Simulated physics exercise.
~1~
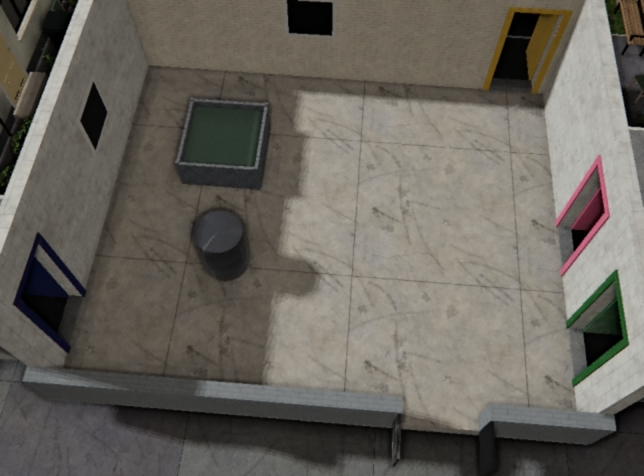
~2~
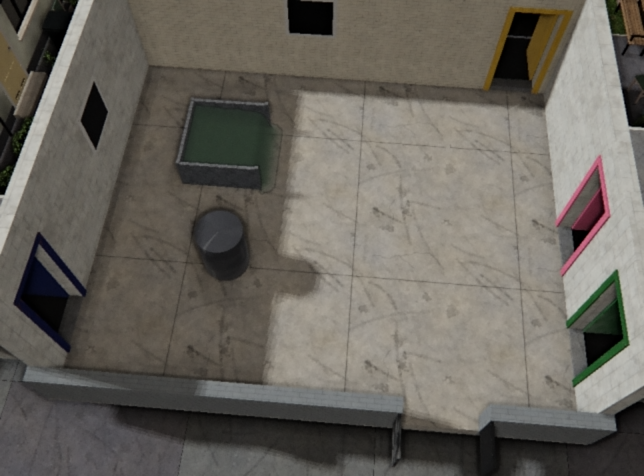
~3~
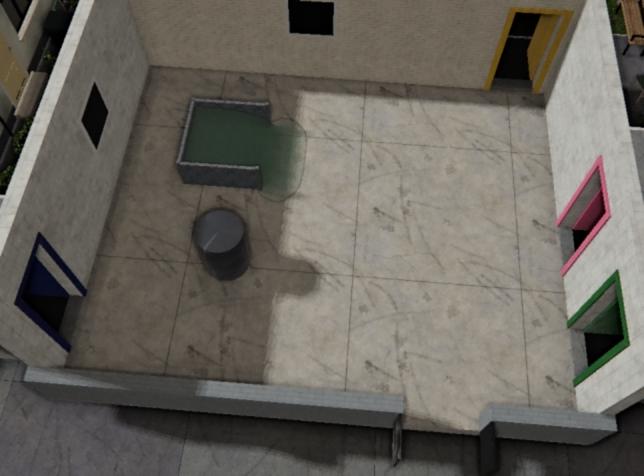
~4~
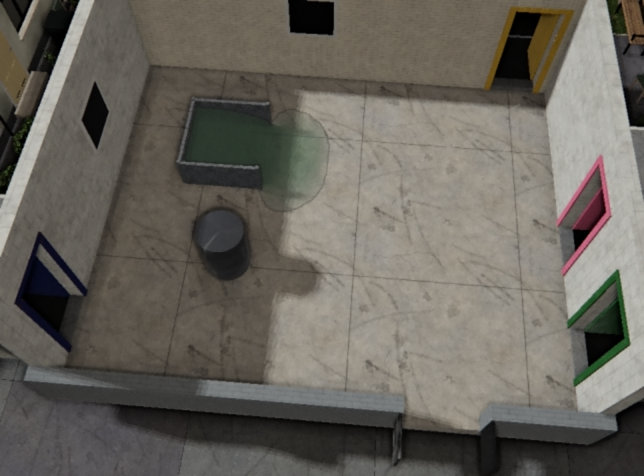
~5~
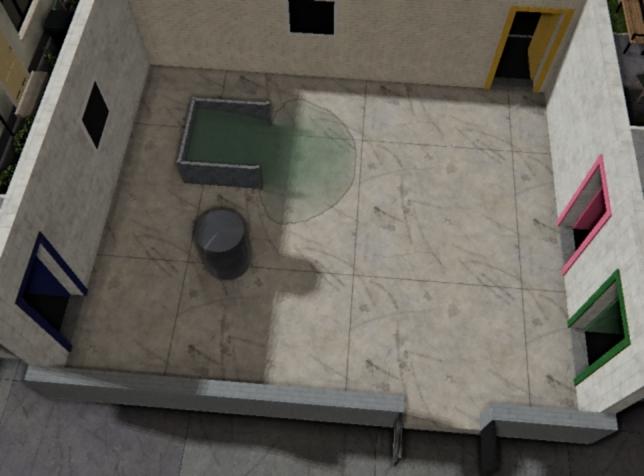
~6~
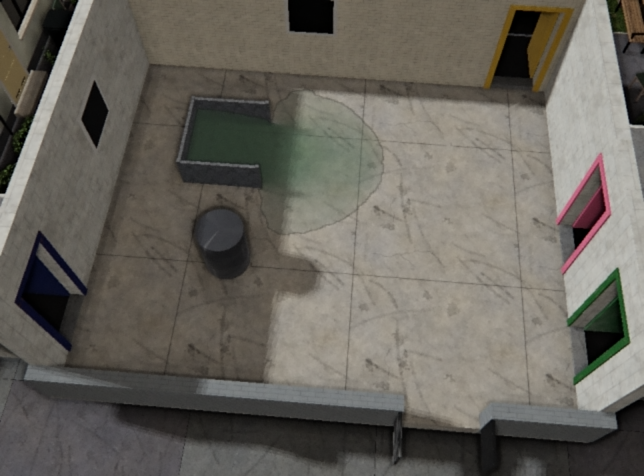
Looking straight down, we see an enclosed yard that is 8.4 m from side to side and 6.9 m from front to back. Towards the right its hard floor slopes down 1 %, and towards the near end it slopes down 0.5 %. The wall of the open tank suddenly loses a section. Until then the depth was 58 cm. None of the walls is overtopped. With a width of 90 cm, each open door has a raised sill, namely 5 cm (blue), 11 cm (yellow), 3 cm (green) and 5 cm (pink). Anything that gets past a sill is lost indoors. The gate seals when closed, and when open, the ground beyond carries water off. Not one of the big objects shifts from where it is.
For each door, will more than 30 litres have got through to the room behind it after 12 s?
Result: Watch the blue door: It will not outstrip the limit. Watch the yellow door: It will not outstrip the limit. Watch the green door: It will outstrip the limit. Watch the pink door: It will outstrip the limit.
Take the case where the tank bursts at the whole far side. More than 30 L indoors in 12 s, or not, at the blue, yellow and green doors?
Then: Blue short of it, yellow short of it, green short of it.
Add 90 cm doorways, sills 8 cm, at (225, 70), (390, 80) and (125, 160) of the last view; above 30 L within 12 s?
Result in order - not enough, not enough, not enough.
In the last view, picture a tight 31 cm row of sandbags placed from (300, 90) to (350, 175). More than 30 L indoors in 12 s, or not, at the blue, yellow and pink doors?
In that case blue gets no more than allowed, yellow gets no more than allowed, pink gets no more than allowed.
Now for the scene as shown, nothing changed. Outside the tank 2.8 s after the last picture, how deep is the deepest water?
Max around 20 cm.
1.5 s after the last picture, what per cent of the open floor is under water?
I'd guess around 40 %.
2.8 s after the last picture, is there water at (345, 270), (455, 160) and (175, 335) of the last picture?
In turn: Flooded, wet, dry.
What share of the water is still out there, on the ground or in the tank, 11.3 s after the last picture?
About 82 percent of the water remains.
Then, 0.7 s after the last picture water covers 25 % of the floor and is deepest (19 cm) near (268, 173); blue door not reached, yellow door not reached, green door not reached, pink door not reached.
Then, 1.5 s after the last picture water covers 40 % of the floor and is deepest (12 cm) near (270, 165); blue door not reached, yellow door not reached, green door not reached, pink door not reached.
Then, 2.8 s after the last picture water covers 50 % of the floor and is deepest (20 cm) near (540, 126); blue door not reached, yellow door 10 cm at the sill, 1 L in, green door 5 cm at the sill, 0 L in, pink door 11 cm at the sill, 27 L in.
Then, 6.3 s after the last picture water covers 35 % of the floor and is deepest (9 cm) near (569, 410); blue door not reached, yellow door 5 cm at the sill, 7 L in, green door 6 cm at the sill, 14 L in, pink door 6 cm at the sill, 50 L in.
Then, 11.3 s after the last picture water covers 50 % of the floor and is deepest (8 cm) near (559, 420); blue door not reached, yellow door 2 cm at the sill, 7 L in, green door 7 cm at the sill, 63 L in, pink door 4 cm at the sill, 52 L in.
